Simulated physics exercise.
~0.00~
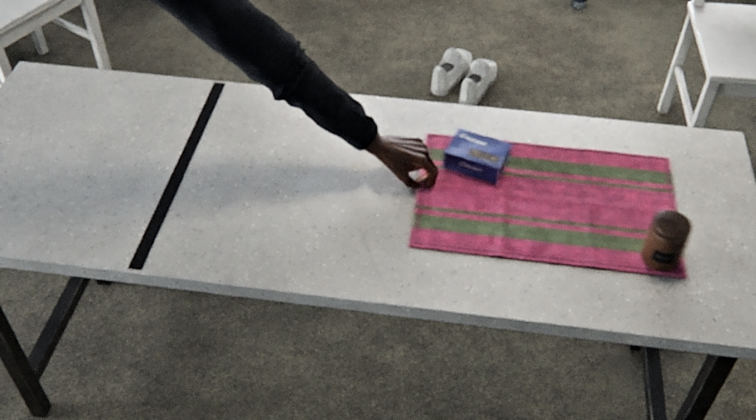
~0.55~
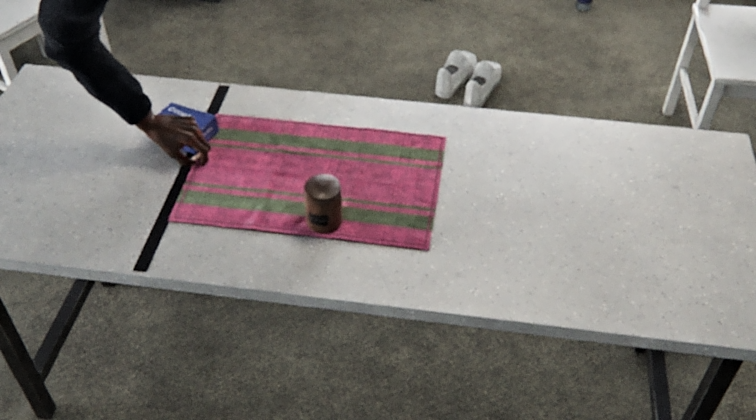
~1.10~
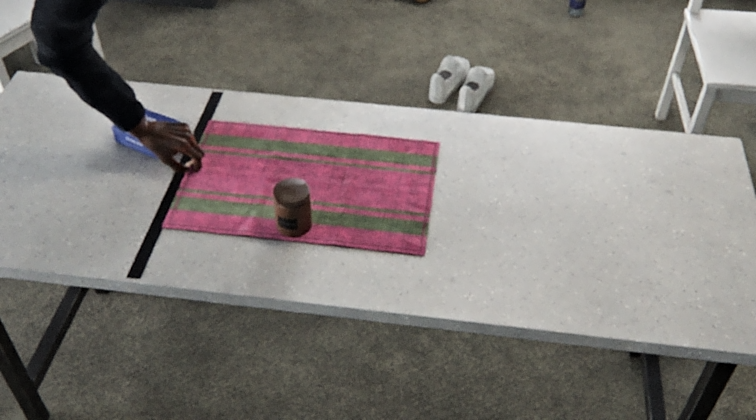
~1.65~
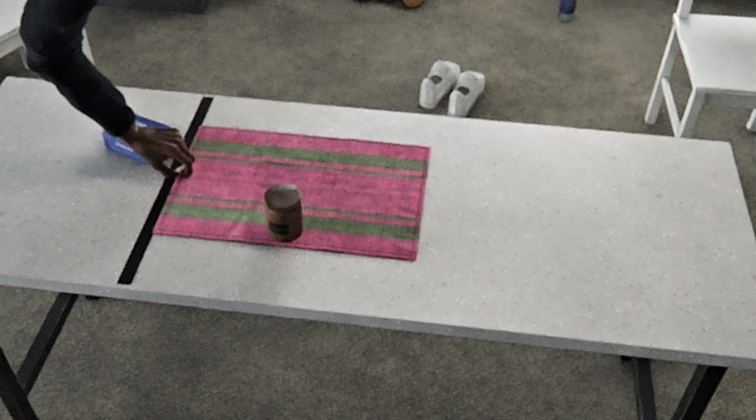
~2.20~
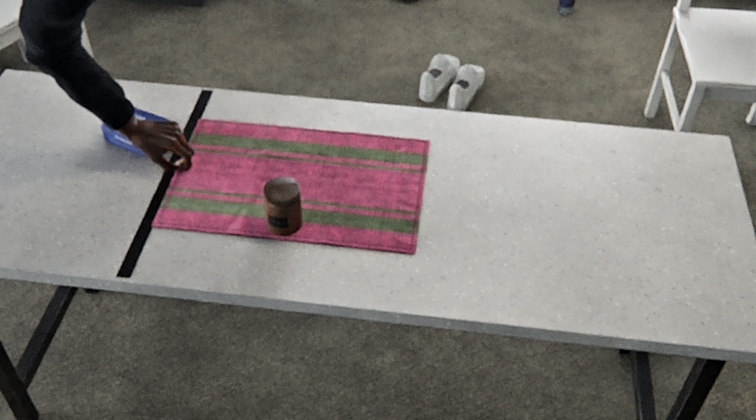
A pink tea towel with green stripes carries a blue packet and an upright brown jar across a pale speckled desk, seen from above at a slight angle by a gently swaying camera. The packet sits near the towel's left edge and the jar near its right, while a strip of black tape crosses the desk farther left. A dark-sleeved arm reaches in and draws the towel leftward until its hem reaches the tape. The packet slides off the front and past the tape, ending behind the hand, while the jar stays upright on the cloth.
